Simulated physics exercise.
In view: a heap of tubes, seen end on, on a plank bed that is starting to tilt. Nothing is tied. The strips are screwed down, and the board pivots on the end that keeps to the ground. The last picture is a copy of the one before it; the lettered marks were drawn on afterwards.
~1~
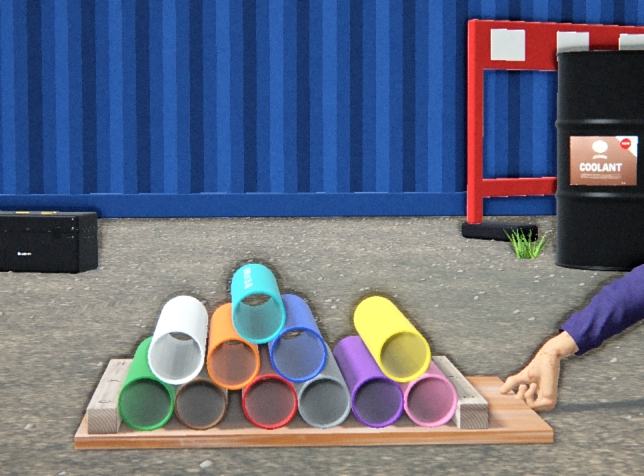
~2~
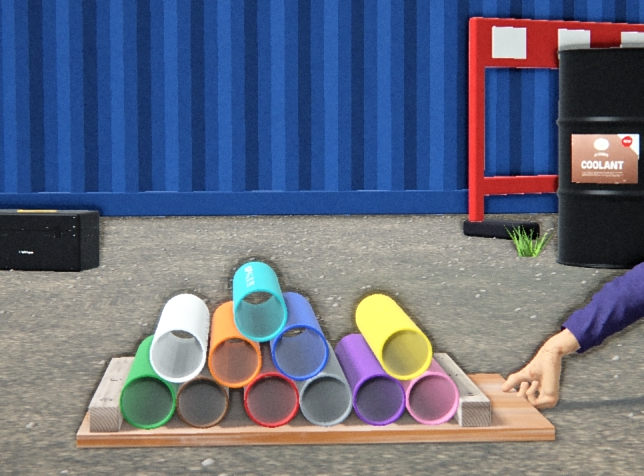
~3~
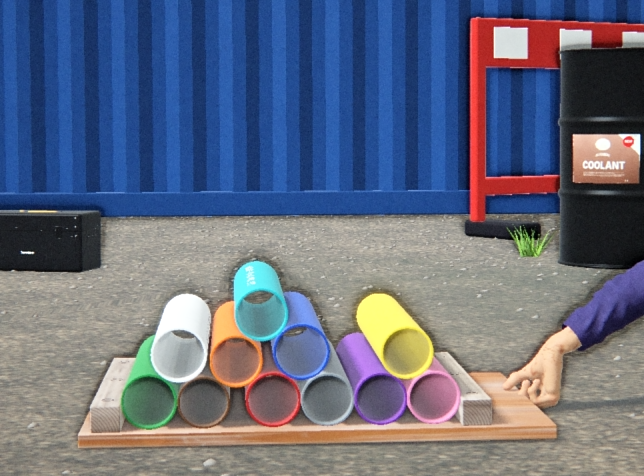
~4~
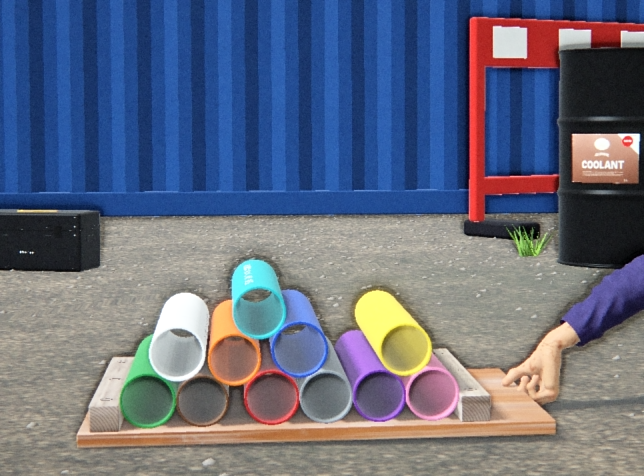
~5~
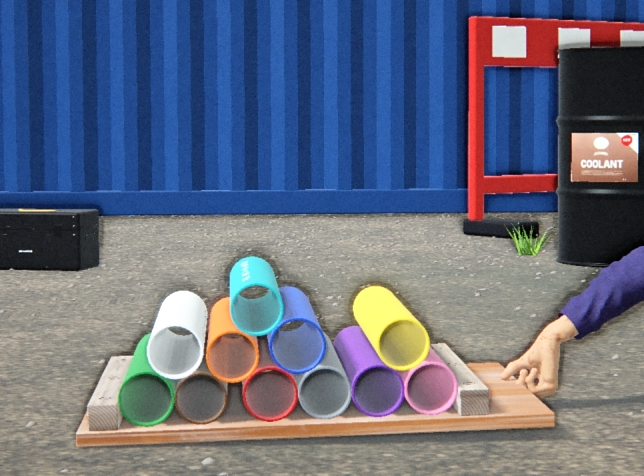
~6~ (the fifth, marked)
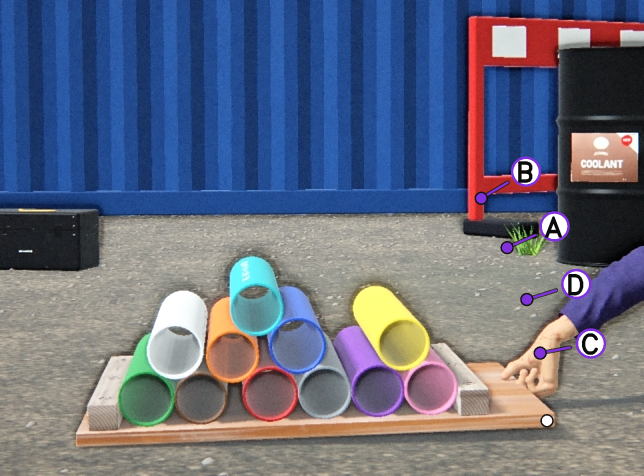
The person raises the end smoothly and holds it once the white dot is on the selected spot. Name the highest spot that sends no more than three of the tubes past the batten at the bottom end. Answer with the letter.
The highest mark that will do is A.
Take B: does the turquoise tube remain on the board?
No.
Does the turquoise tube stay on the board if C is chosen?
Yes.
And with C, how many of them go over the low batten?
The count is none.
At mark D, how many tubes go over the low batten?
At D the number is none.
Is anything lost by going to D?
No, at D.
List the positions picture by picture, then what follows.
In the first picture, pink tube (431, 401); white tube (176, 356); blue tube (299, 354).
In the second picture, blue tube (300, 353); orange tube (235, 362).
In the third picture, board (311, 394); purple tube (381, 399); pink tube (434, 397); red tube (273, 400).
In the fourth picture, board (310, 393); green tube (148, 401); brown tube (202, 401).
In the fifth picture, board (309, 388); green tube (146, 399); brown tube (201, 399).
On the marked copy, A at (507, 248); B at (481, 198); C at (540, 353); D at (527, 300); the white dot at (547, 421).
With A. Early on, board at 15°.
Further on, board at 24°.
At the end, board at 24°, one over the low batten (white).
As for the rest, B five over the low batten; C none over the low batten; D none over the low batten.
